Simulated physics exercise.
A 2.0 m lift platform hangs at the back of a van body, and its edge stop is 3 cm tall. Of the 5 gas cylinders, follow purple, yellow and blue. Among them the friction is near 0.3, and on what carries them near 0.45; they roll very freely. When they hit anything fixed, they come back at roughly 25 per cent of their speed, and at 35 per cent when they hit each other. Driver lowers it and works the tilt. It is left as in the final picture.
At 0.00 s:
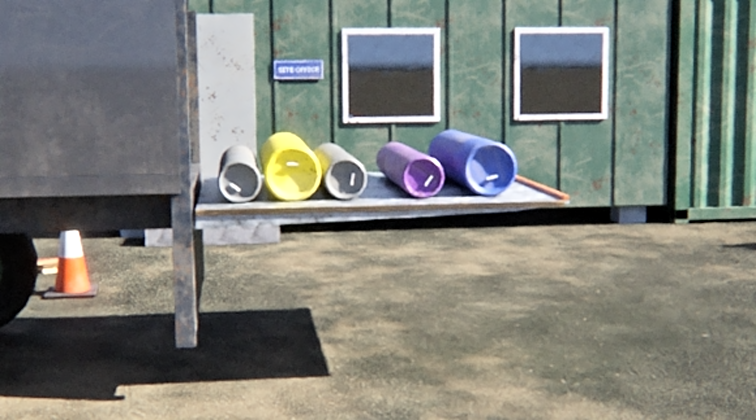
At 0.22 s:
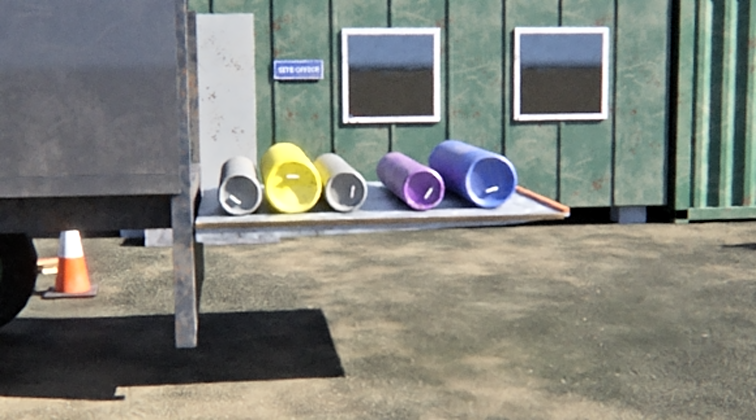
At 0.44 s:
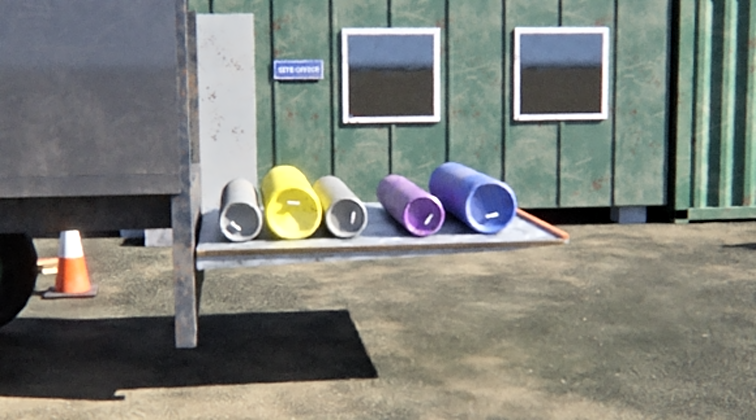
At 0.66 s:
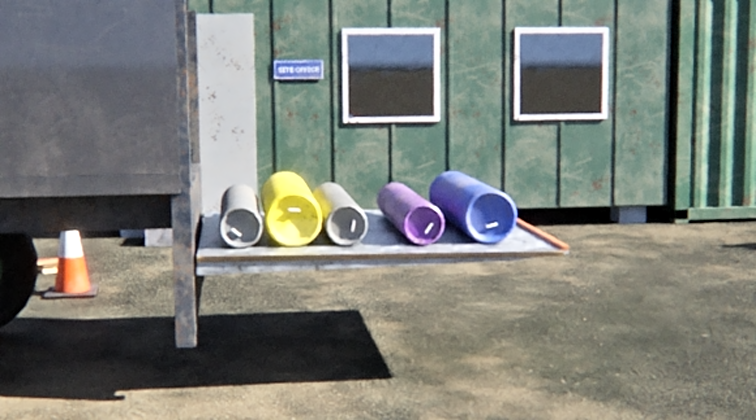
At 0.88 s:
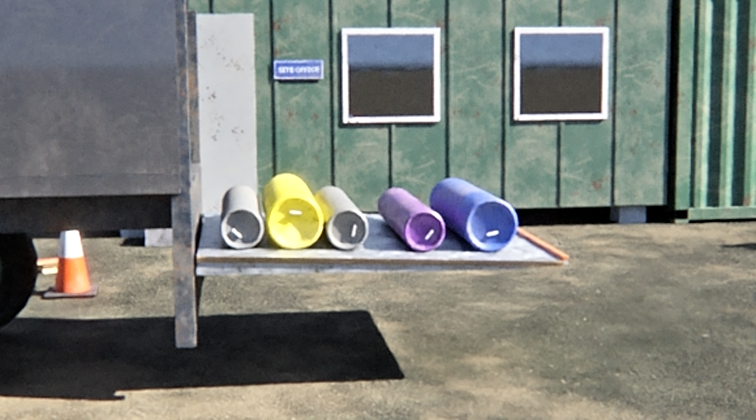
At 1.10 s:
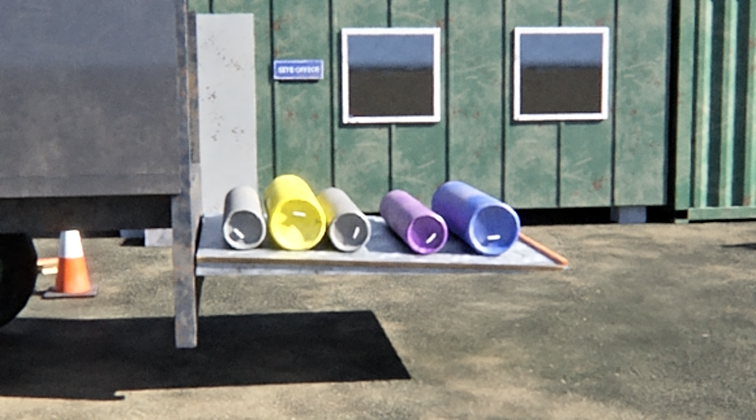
In an outdoor yard seen side-on from a fixed view, a grey van body stands at left before a green corrugated wall with two windows and a small blue sign. On its rear platform lie five cylinders, grey, yellow, grey, purple and blue from left to right, with a traffic cone near the wheel. The platform lowers, then tilts slightly, and the cylinders ride down, shifting barely rightward late on.
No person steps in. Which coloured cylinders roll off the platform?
Taking them in turn: The purple cylinder never makes it over, then the yellow never makes it over, then the blue never makes it over.
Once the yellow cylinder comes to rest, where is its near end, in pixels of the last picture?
(404, 227), roughly.
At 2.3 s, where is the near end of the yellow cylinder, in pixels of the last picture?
Around (347, 225).
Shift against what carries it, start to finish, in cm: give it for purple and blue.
Purple about 40; blue about 25.
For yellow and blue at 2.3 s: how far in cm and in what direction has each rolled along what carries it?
Both moved right - yellow by 30 centimetres, blue by 25 centimetres.
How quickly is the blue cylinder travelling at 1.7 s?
Speed: Approx. 0.2 m/s.
By 1.7 s, purple is on the plate, 60 cm from the stop, rolling right; yellow is on the plate, 130 cm from the stop, rolling right; blue is on the plate, 25 cm from the stop, rolling right; 0 gone from the plate.
By 2.3 s, purple is on the plate, 45 cm from the stop, rolling right; yellow is on the plate, 115 cm from the stop, rolling right; blue is on the plate, 5 cm from the stop, rolling right; 0 gone from the plate.
Finally (3.1 s), purple is on the plate, 35 cm from the stop; yellow is on the plate, 85 cm from the stop; blue is on the plate, 10 cm from the stop; 0 gone from the plate.
